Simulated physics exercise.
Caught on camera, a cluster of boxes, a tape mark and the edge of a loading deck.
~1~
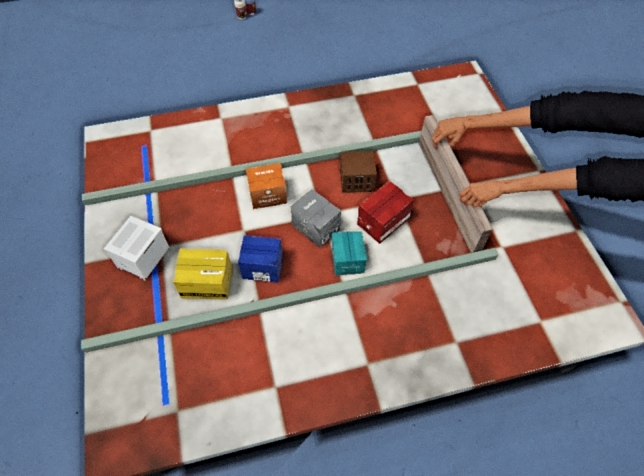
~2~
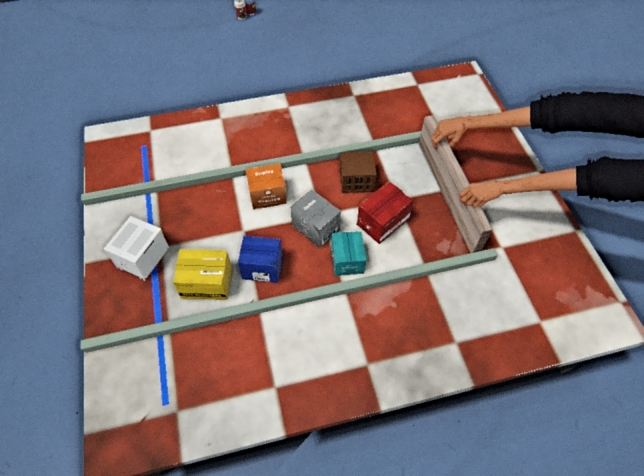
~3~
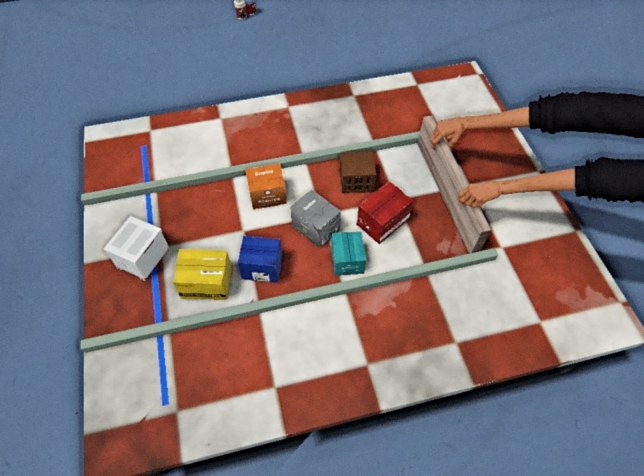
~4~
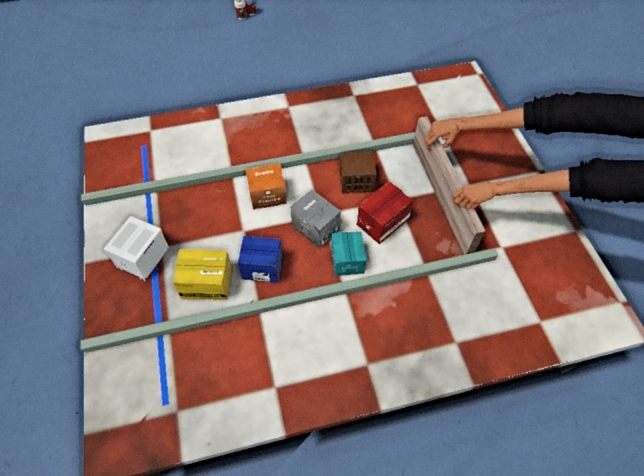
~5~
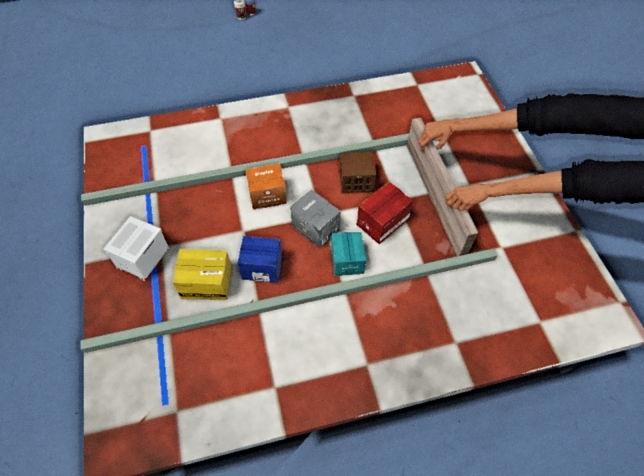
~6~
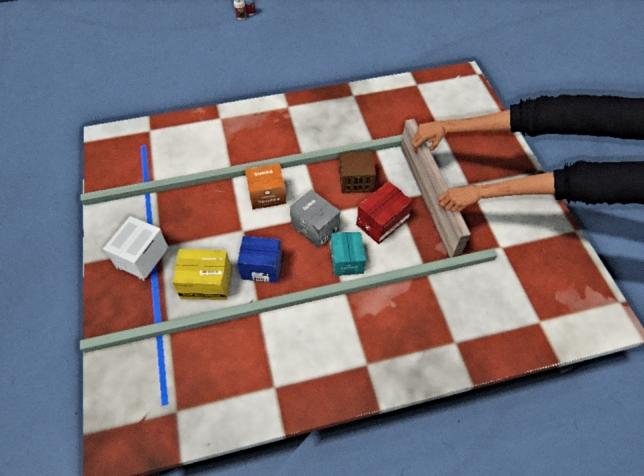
Two hands slid a wooden plank slightly to the left between two pale rails on a red and white checkered board, while the scattered colorful boxes stayed still, the white one by a blue line.
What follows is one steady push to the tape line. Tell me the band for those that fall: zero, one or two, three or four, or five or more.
In the end the number that fall off is one or two.
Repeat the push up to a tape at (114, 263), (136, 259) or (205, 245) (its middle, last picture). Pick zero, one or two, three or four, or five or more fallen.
For each place: Five or over; 3 or 4; none.
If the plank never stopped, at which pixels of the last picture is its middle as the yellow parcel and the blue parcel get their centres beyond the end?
For the yellow parcel at (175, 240), for the blue parcel at (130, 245).
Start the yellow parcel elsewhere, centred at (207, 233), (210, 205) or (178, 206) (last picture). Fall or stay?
The yellow parcel comes down; falls; falls.
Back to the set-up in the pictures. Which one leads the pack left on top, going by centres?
That is the grey box.
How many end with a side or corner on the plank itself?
The number is 3.
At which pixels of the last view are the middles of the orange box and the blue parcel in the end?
First (91, 221), then (99, 296).
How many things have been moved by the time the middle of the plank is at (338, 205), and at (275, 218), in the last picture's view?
The counts are 4 and 7.
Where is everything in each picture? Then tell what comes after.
White tote (139, 249); yellow parcel (204, 274); blue parcel (261, 259); plank (452, 182); tape (153, 255), in the first picture.
Yellow parcel (204, 275); red box (384, 213), in the second picture.
Blue parcel (261, 259); plank (450, 183), in the third picture.
White tote (138, 249); brown crate (358, 172), in the fourth picture.
Yellow parcel (204, 275); orange box (266, 187), in the fifth picture.
White tote (138, 249); yellow parcel (203, 275); blue parcel (260, 260); plank (432, 186); tape (152, 255), in the sixth picture.
Soon after, none off yet; white tote at rest near (138, 249); yellow parcel at rest near (203, 275); blue parcel at rest near (260, 260).
Then, none off yet; white tote at rest near (138, 249); yellow parcel moved a little near (192, 278); blue parcel moved about its own width near (236, 264).
Further on, none off yet; white tote moved about its own width near (97, 258); yellow parcel moved well along near (115, 303); blue parcel moved well along near (159, 284).
By the end, the number that fall off is one or two; fallen, yellow parcel and white tote.
